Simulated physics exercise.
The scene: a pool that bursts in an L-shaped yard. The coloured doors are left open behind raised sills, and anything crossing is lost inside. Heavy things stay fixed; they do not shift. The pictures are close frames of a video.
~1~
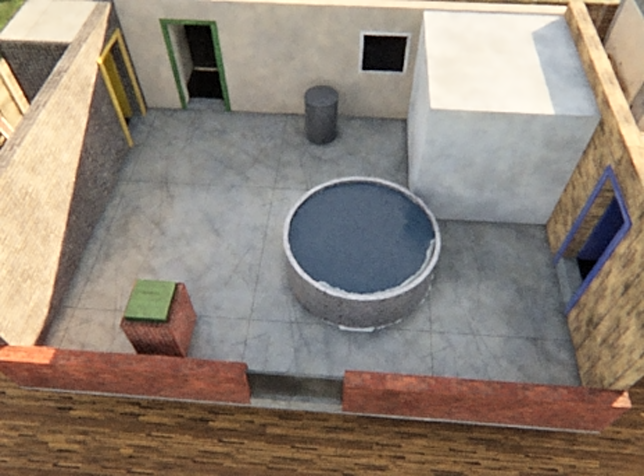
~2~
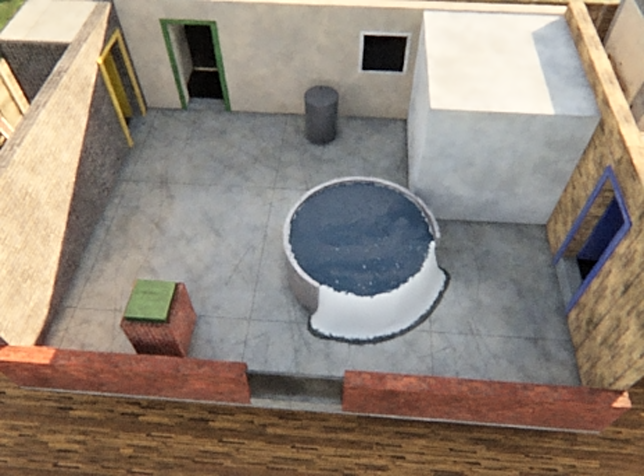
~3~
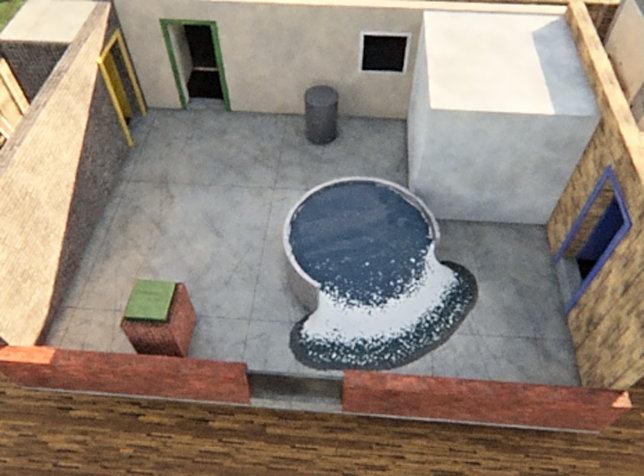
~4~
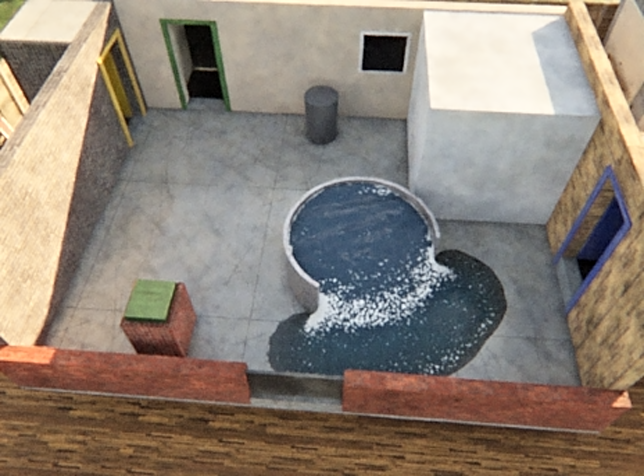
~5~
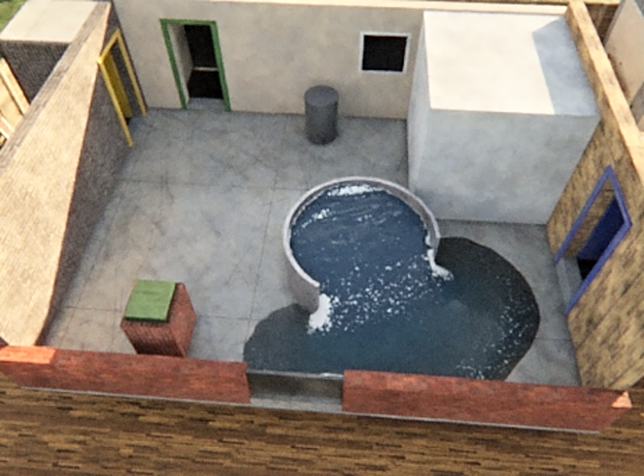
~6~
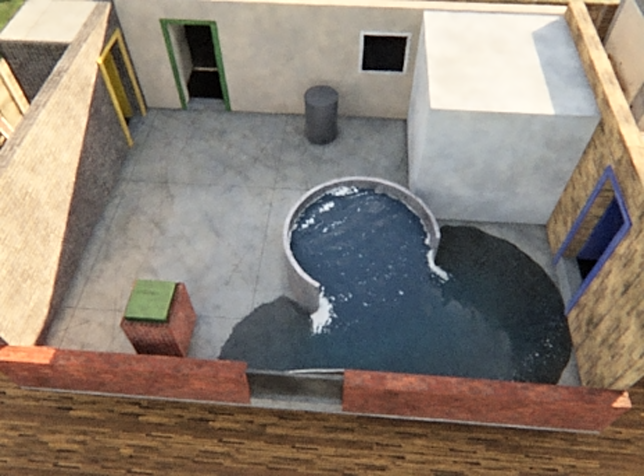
A walled concrete yard with a pale block jutting into its back right corner is seen from high above by a still camera. A round pool of blue water stands near the centre, with a grey drum behind, a green-topped brick box at left, and yellow, green and blue doorways around. The pool's front gives way, and foaming water pours out, spreading dark across the floor toward both sides.
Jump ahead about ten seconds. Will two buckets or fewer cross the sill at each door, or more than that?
The green door will be within bounds; the blue door will be within bounds; the yellow door will be over the limit.
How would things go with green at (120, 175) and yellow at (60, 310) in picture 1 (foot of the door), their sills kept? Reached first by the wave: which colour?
The door marked blue.
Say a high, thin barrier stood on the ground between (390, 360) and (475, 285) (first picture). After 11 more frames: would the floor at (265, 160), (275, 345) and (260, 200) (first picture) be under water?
The first is still bare, the second inundated and the third still bare.
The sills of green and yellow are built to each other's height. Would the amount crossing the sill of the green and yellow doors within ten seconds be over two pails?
After the swap the green door breaks the limit and the yellow door stays in check.
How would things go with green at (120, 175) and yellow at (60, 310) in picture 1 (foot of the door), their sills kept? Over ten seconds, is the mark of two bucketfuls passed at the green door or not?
Put simply, the green door stays beneath the mark.
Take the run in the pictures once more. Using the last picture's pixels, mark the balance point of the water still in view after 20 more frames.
At about (403, 299).
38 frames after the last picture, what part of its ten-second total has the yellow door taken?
Around 0 in a hundred.
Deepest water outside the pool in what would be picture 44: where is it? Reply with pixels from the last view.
Roughly (546, 404).
A moment on, water covers 25 % of the floor; the green door not reached, the blue door wet at the sill, nothing in, the yellow door not reached.
Next, water covers 35 % of the floor; the green door not reached, the blue door wet at the sill, nothing in, the yellow door not reached.
Then, water covers 65 % of the floor; the green door not reached, the blue door wet at the sill, nothing in, the yellow door not reached.
Later, water covers 95 % of the floor; the green door wet at the sill, nothing in, the blue door wet at the sill, nothing in, the yellow door wet at the sill, nothing in.
In the end, water covers 95 % of the floor; the green door wet at the sill, nothing in, the blue door wet at the sill, nothing in, the yellow door over two buckets in.
